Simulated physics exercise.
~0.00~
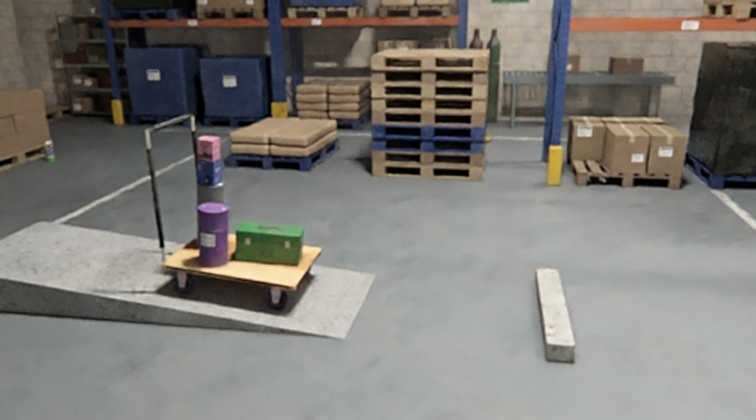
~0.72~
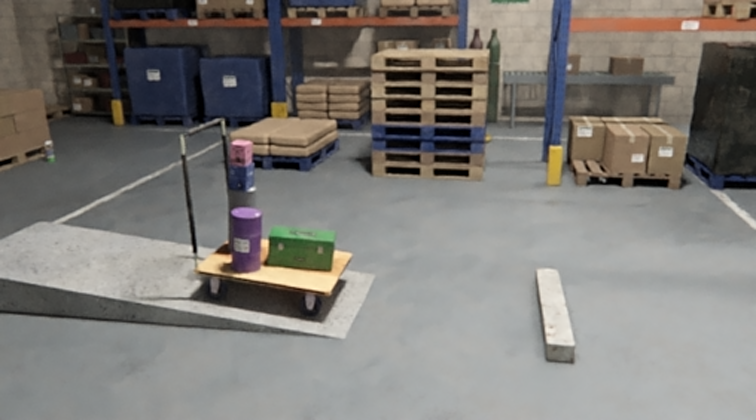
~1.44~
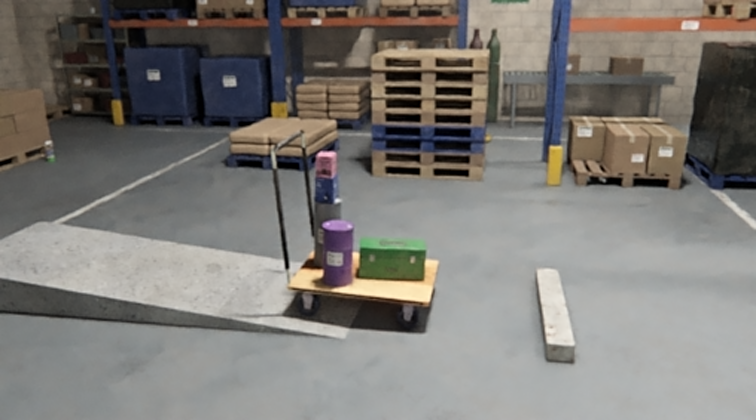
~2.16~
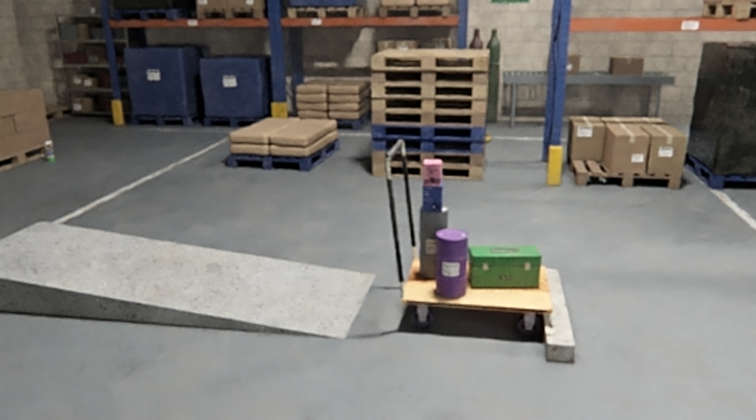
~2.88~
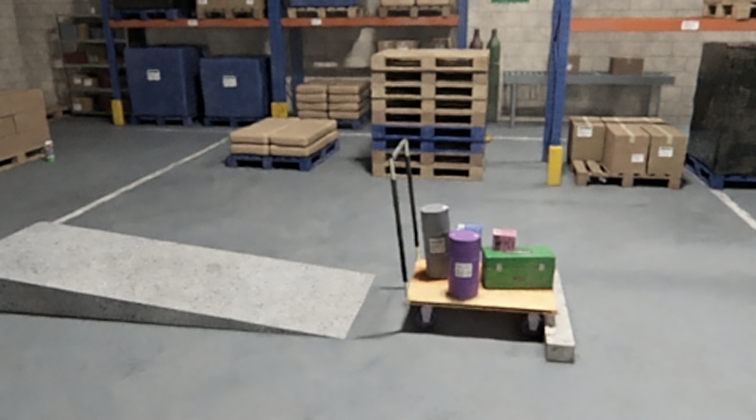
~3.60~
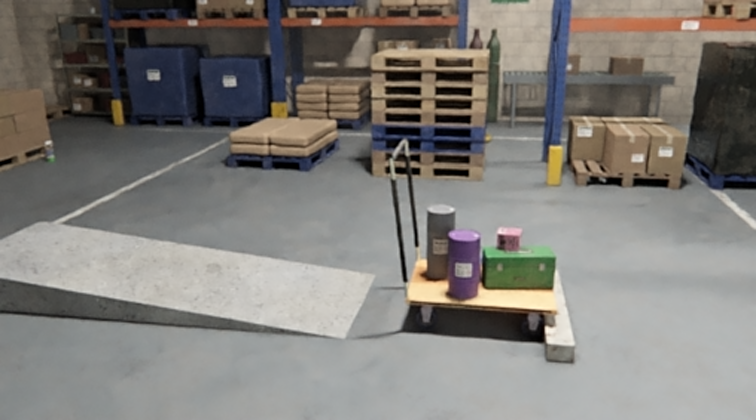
Warehouse floor with loaded flat trolley rolling right off a ramp to a kerb, pink and blue boxes toppling from grey canister onto the deck.
